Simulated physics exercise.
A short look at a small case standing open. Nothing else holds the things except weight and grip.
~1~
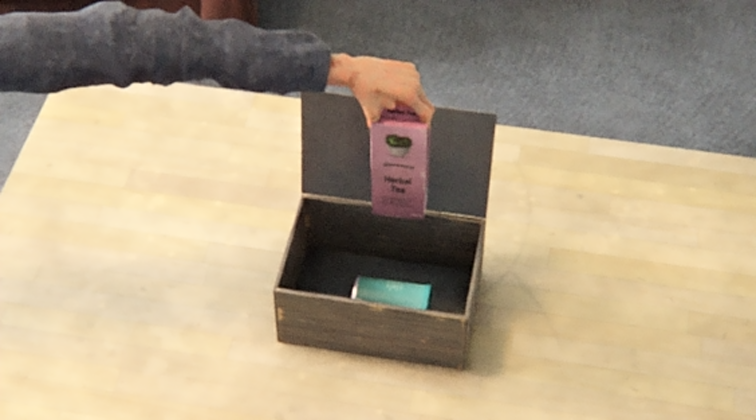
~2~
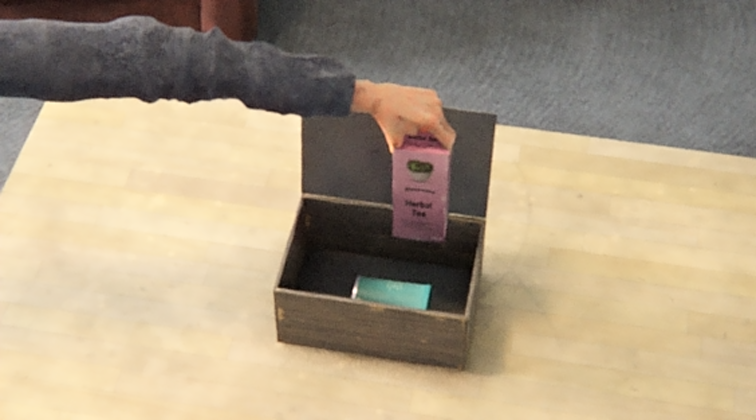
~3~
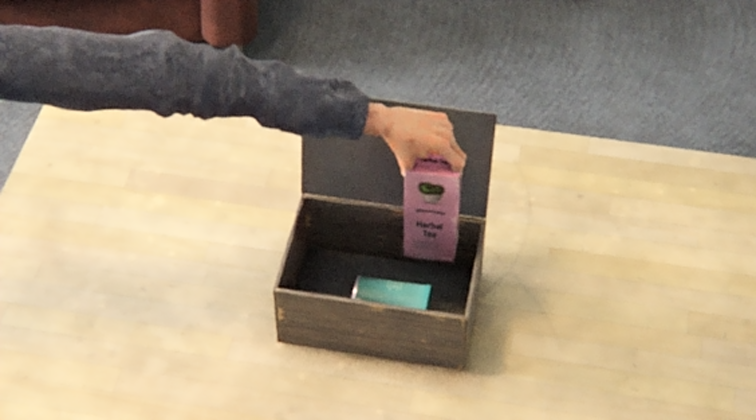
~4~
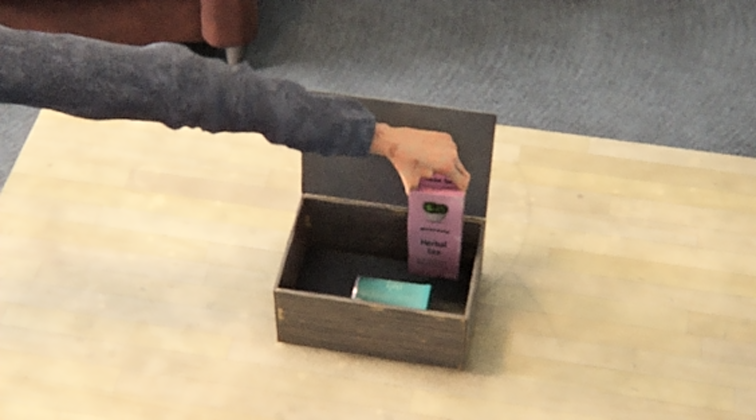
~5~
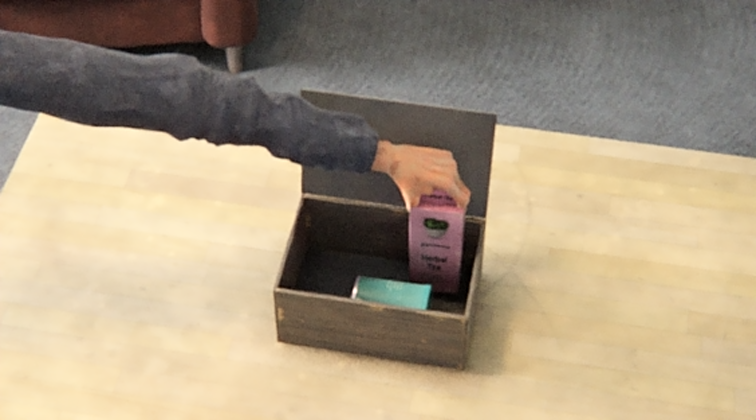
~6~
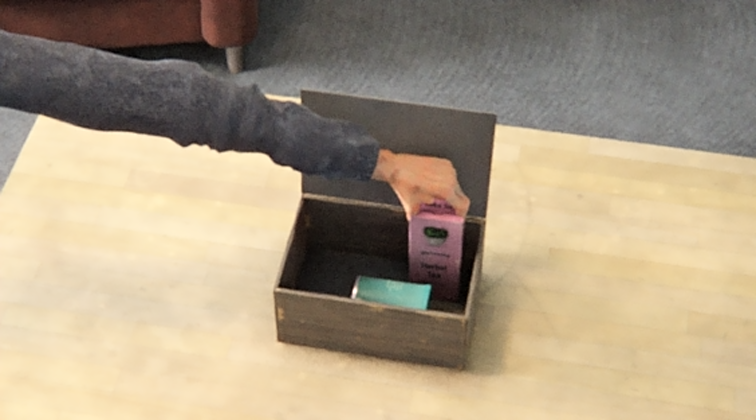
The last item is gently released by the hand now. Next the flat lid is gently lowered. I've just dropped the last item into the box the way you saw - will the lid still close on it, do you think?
No, it won't close.
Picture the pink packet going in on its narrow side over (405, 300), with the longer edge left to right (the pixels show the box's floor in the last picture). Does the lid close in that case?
After that, the lid lies down snugly.
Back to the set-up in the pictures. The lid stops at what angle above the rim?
Some 14°.
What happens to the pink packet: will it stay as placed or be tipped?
Result: The pink packet leans over.
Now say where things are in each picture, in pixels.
In the first picture, on its way; pink packet (400, 163).
In the second picture, on its way; pink packet (422, 187).
In the third picture, on its way; pink packet (432, 208).
In the fourth picture, on its way; pink packet (436, 227).
In the fifth picture, on its way; pink packet (437, 242).
In the sixth picture, put in, still held; pink packet (436, 250).
Then, 1.50 s later than the last frame, lid 68° above the rim.
Then, 1.90 s later than the last frame, lid 24° above the rim; pink packet tilted by 38° near (433, 273).
When it is over, lid 14° above the rim; lying over in the box, pink packet; turquoise tin as before. End places, in pixels of the last picture, pink packet near (434, 276).
